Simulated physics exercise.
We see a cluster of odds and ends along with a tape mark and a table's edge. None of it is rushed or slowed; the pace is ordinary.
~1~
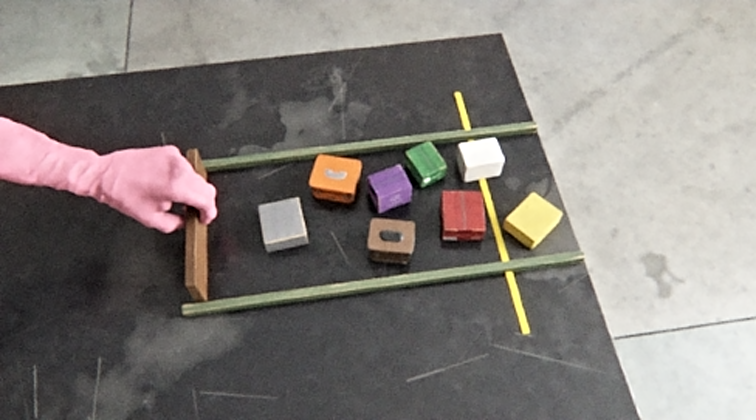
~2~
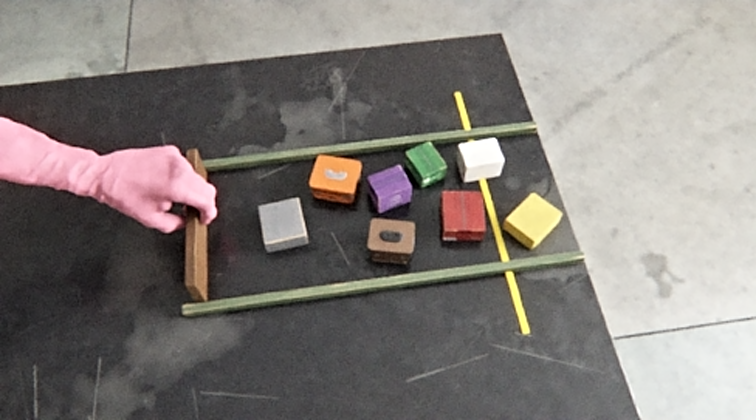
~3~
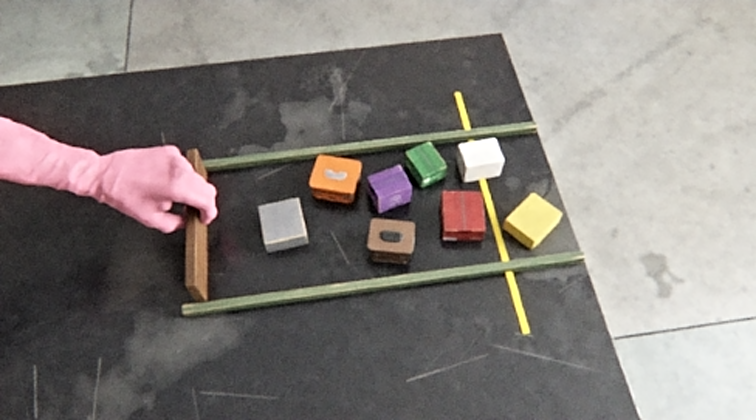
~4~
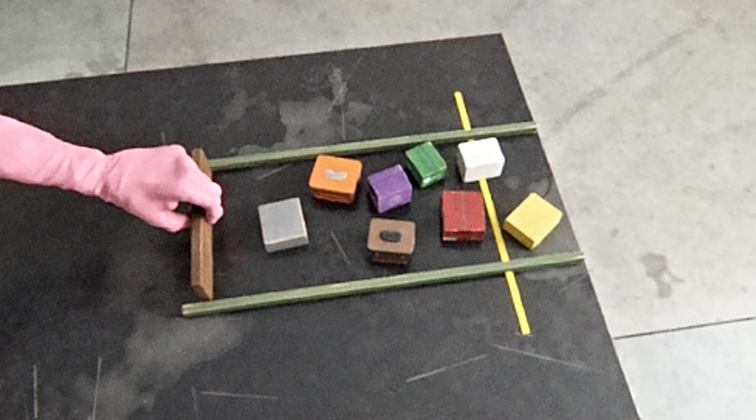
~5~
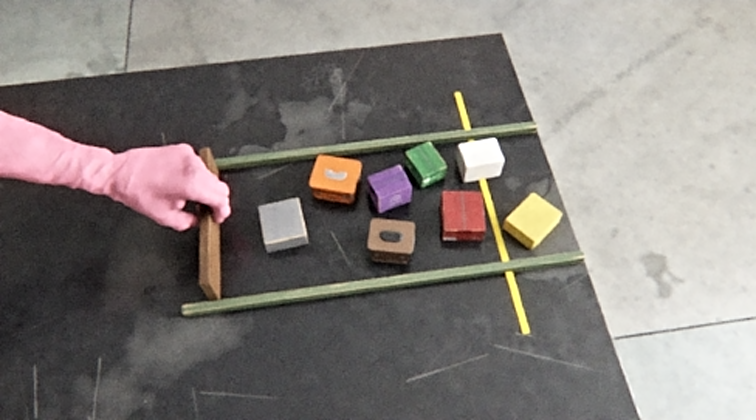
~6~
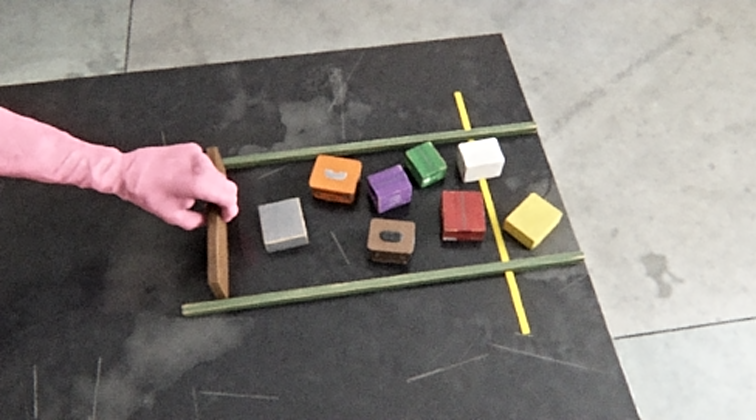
Pink-gloved hand holding a wooden board upright, then sliding it slightly right toward a grey block, the scattered coloured blocks staying still.
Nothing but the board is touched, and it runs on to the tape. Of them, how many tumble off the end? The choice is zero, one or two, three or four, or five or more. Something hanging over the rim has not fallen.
Most likely the drop count will come to one or two.
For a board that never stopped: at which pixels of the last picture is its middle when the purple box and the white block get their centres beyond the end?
I reckon its middle sits around (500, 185) and then around (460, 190).
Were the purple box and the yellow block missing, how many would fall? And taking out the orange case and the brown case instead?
The counts: 1 and 1.
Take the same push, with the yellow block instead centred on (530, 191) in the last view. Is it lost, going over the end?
That yellow block is gone.
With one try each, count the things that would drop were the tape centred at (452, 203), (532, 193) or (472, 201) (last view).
Tallies in the order asked: 0, 5, 1.
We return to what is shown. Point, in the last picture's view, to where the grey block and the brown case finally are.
The grey block ends up near (509, 196), and the brown case near (519, 238).
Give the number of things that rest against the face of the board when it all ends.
So the total is 3.
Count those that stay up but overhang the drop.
The number would be 4.
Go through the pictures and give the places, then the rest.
Yellow block (532, 221); white block (479, 160); red box (462, 215); board (197, 224); tape (488, 198), in the first frame.
White block (479, 160); orange case (336, 180), in the second frame.
Red box (462, 216); board (197, 224), in the third frame.
Yellow block (532, 221); grey block (283, 225), in the fourth frame.
White block (479, 160); green box (426, 165), in the fifth frame.
Yellow block (532, 221); white block (479, 160); red box (462, 216); board (217, 221); tape (488, 198), in the sixth frame.
A little later, none off yet; yellow block at rest near (532, 221); white block at rest near (479, 160); red box at rest near (462, 216).
When it is over, the number that fall off is one or two; down, white block.
